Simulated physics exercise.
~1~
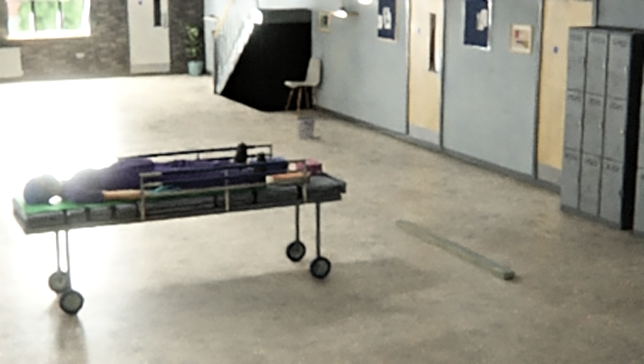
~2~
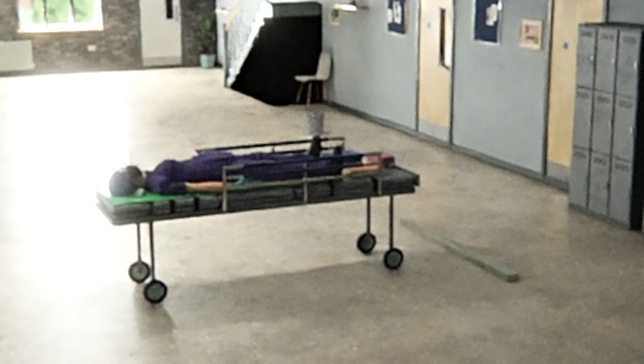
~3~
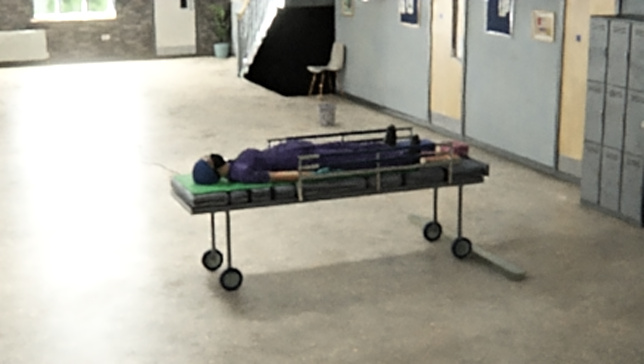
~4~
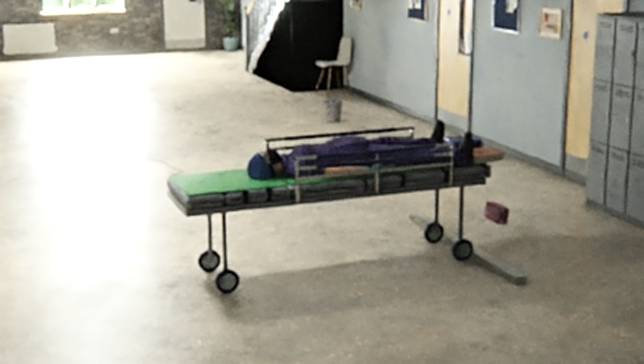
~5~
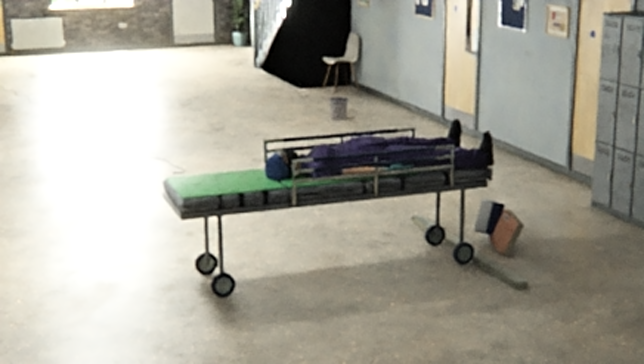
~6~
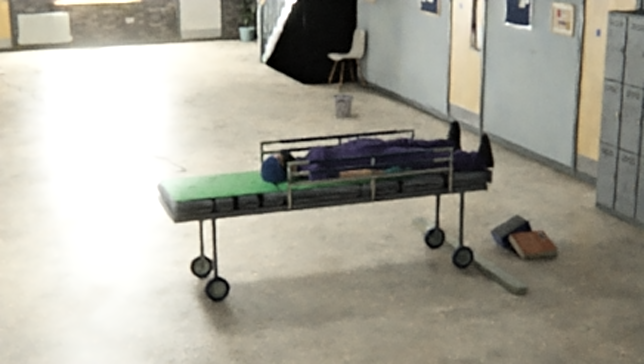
In a wide hallway with grey lockers and doors along the right wall, seen from slightly above and to the side, a limp figure in dark purple lies on a long wheeled trolley with a green surface. The trolley rolls feet first to the right, with small objects near the feet, towards a low strip on the floor. It stops abruptly at the strip, and the body slides on towards the foot end. A pink box drops off first, then a blue case and an orange folder fall. The figure stays aboard, feet at the end, while the case and folder lie on the floor.
